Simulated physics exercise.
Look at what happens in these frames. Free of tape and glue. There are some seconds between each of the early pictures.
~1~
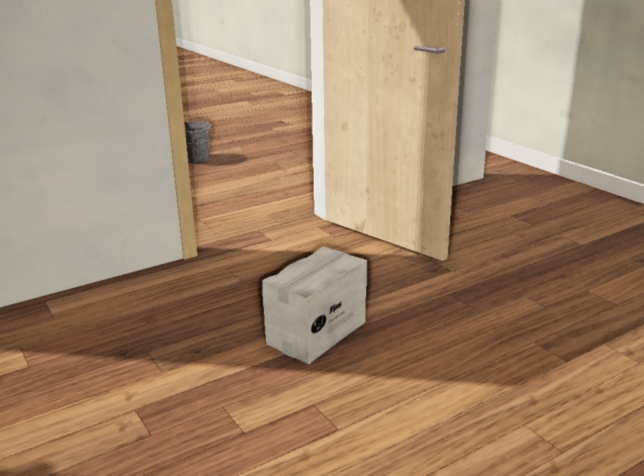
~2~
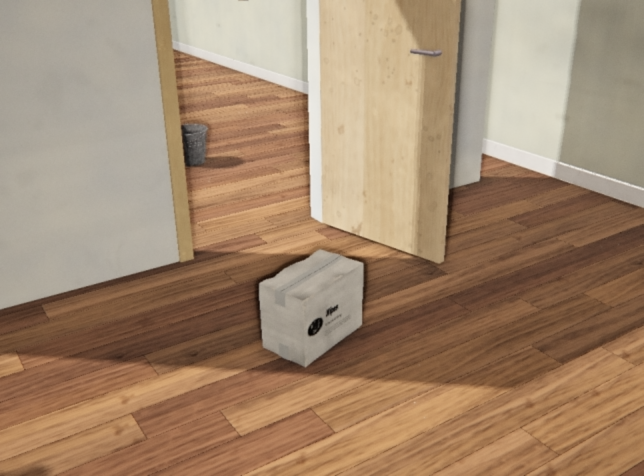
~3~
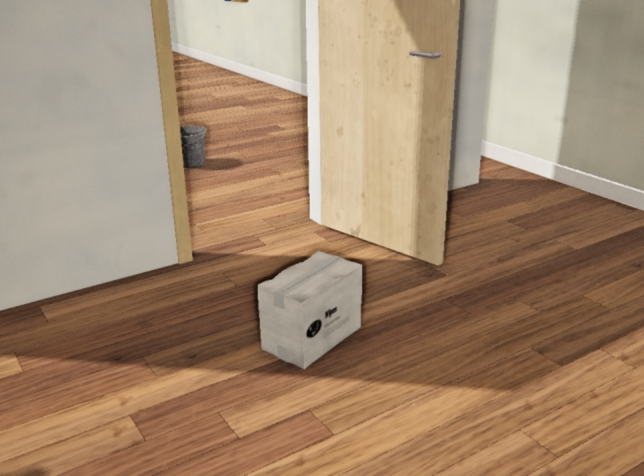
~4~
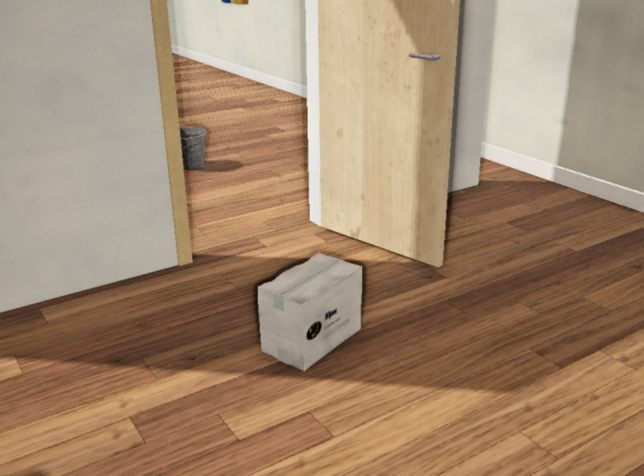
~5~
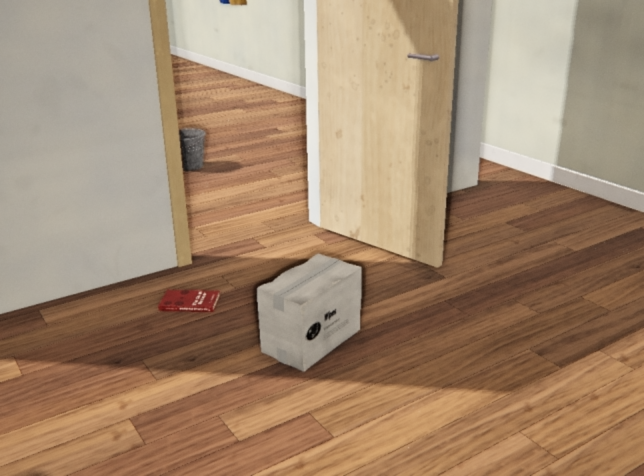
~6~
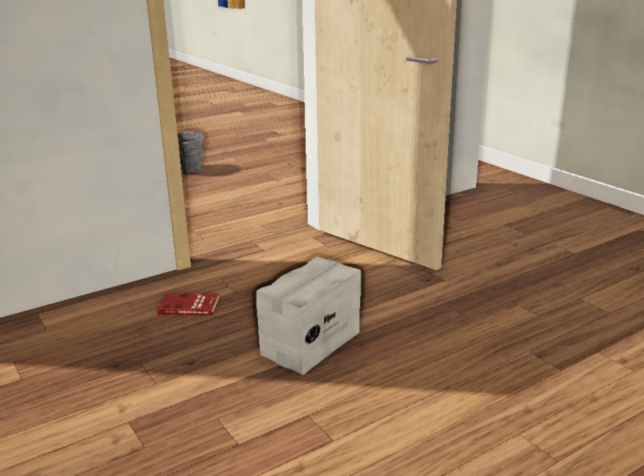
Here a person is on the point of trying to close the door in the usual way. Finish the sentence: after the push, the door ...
After the push, the door meets the frame.
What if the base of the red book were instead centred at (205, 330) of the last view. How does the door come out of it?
What you'd see next is that it swings to completion.
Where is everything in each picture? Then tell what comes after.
Door wide open and still; white box (316, 303), in the first picture.
Door wide open and still; white box (313, 305), in the second picture.
Door wide open and still; white box (312, 307), in the third picture.
Door wide open and still; white box (312, 309), in the fourth picture.
Door wide open and still; white box (311, 310), in the fifth picture.
Door wide open and still; red book (189, 304); white box (310, 313), in the sixth picture.
Then, 0.70 s past the last view, door 79° open.
Then, 1.20 s past the last view, door 48° open.
Then, 1.70 s past the last view, door 15° open.
Finally, door 0° open; both still in place. Final places as the last picture's camera would see them, red book near (189, 304).
